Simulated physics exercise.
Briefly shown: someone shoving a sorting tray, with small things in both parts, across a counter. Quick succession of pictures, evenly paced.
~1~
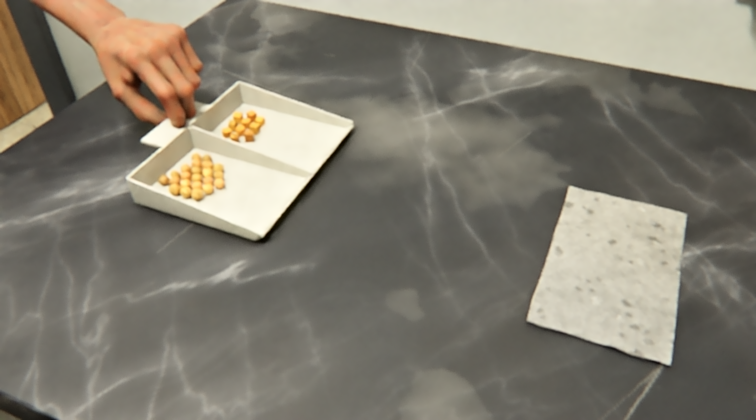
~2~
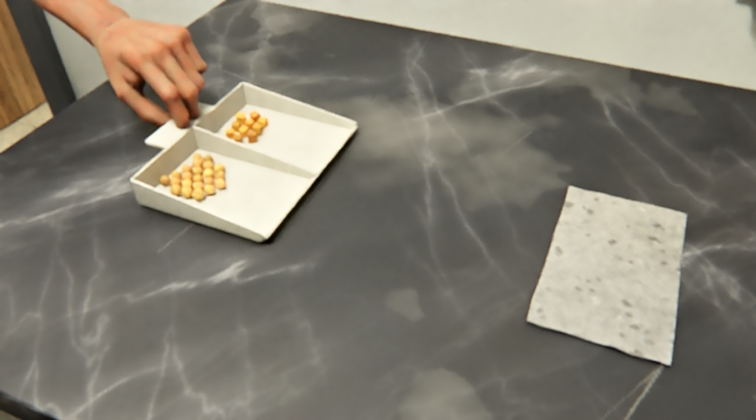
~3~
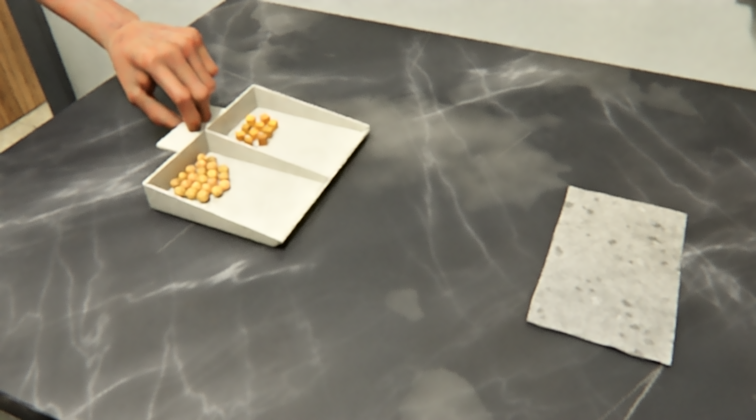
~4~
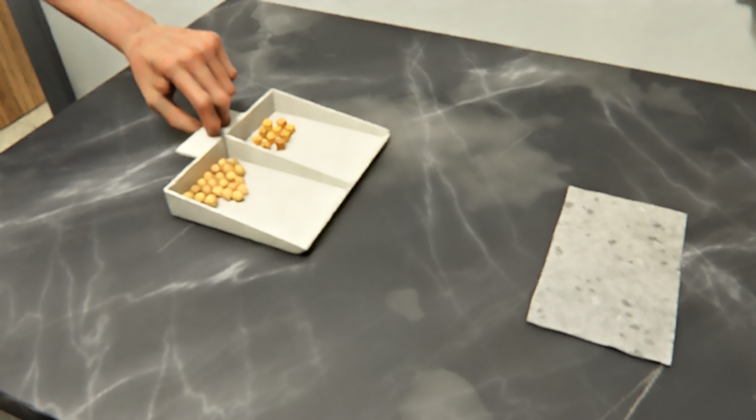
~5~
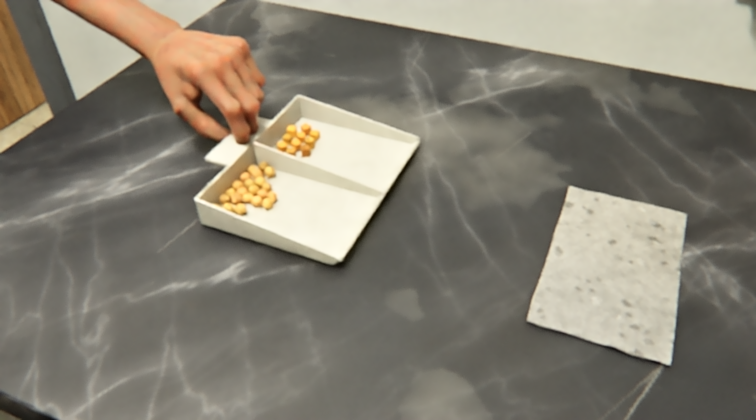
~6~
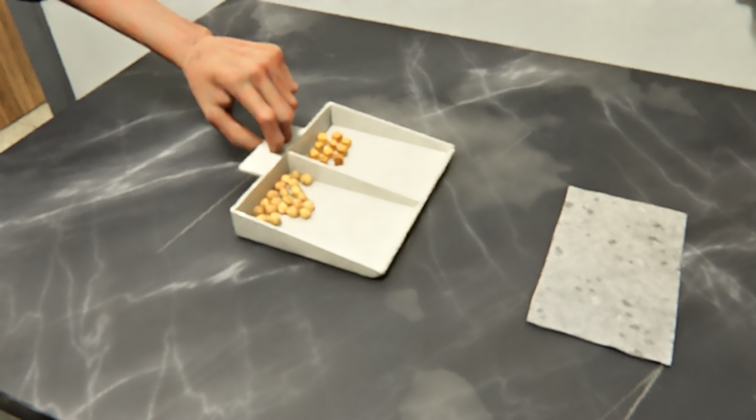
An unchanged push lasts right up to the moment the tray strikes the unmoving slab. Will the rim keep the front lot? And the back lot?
The front lot lets some fly out; the back lot stays put.
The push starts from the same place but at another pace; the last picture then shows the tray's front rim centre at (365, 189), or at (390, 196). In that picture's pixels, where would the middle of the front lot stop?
Lab note: Final centre roughly (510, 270) at the first pace, roughly (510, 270) at the second.
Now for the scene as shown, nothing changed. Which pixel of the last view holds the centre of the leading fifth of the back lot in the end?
About (536, 200) in the last picture.
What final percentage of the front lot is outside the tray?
About 40 per cent of it.
Then, 0.09 s past the last view, tray still sliding, front rim near (486, 222); front lot all inside; back lot all inside.
Then, 0.28 s past the last view, tray stopped at the slab; front lot all inside, moved towards the front rim; back lot all inside, moved towards the front rim.
Then, 0.49 s past the last view, tray stopped at the slab; front lot about a third out of the tray; back lot all inside, moved towards the front rim.
Finally, tray stopped at the slab; front lot about a third out of the tray; back lot all inside, moved towards the front rim.
